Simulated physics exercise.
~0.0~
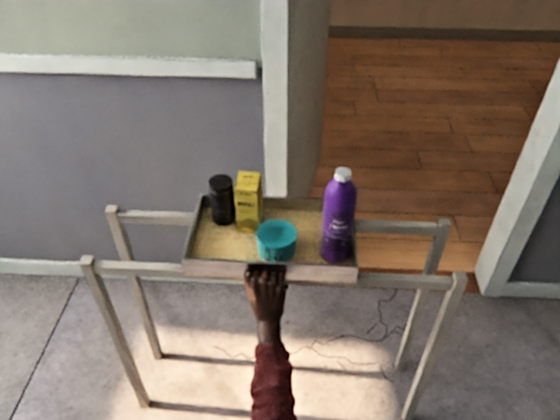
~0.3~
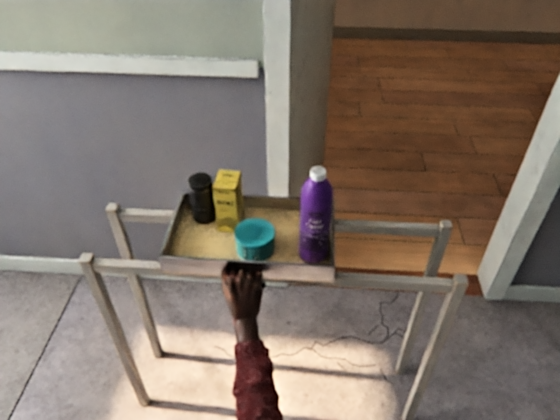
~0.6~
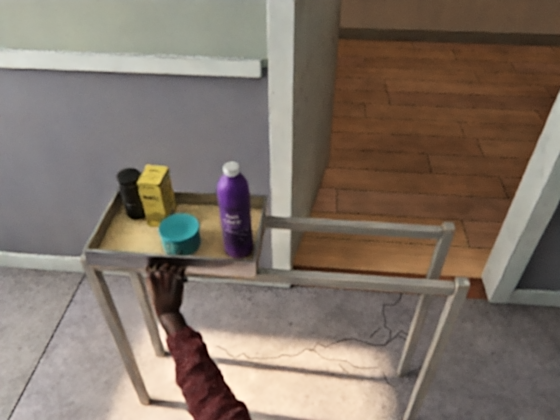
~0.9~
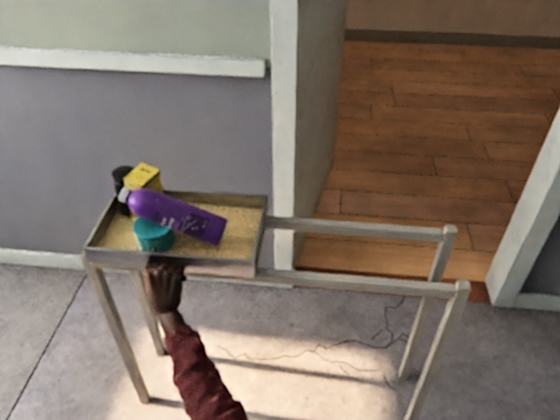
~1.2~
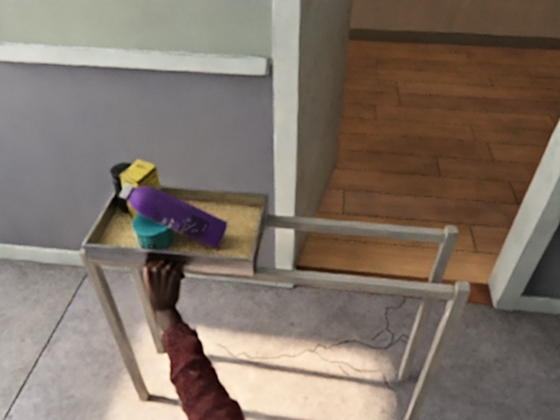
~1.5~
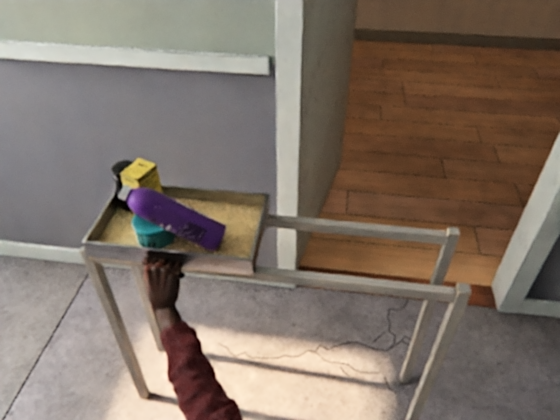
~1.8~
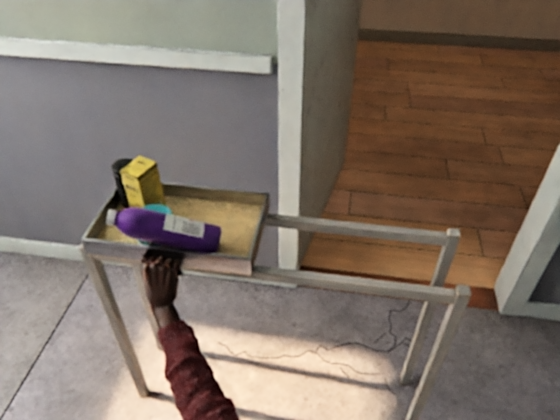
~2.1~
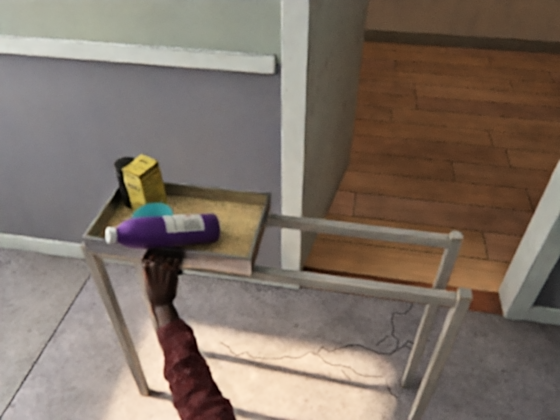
The clip shows a hand pushing a tray holding a black jar, yellow carton, turquoise tub and purple bottle leftward along a frame until it stops at the left end, where the bottle topples left and finally lies on its side across the tray's front, the carton and jar still upright.
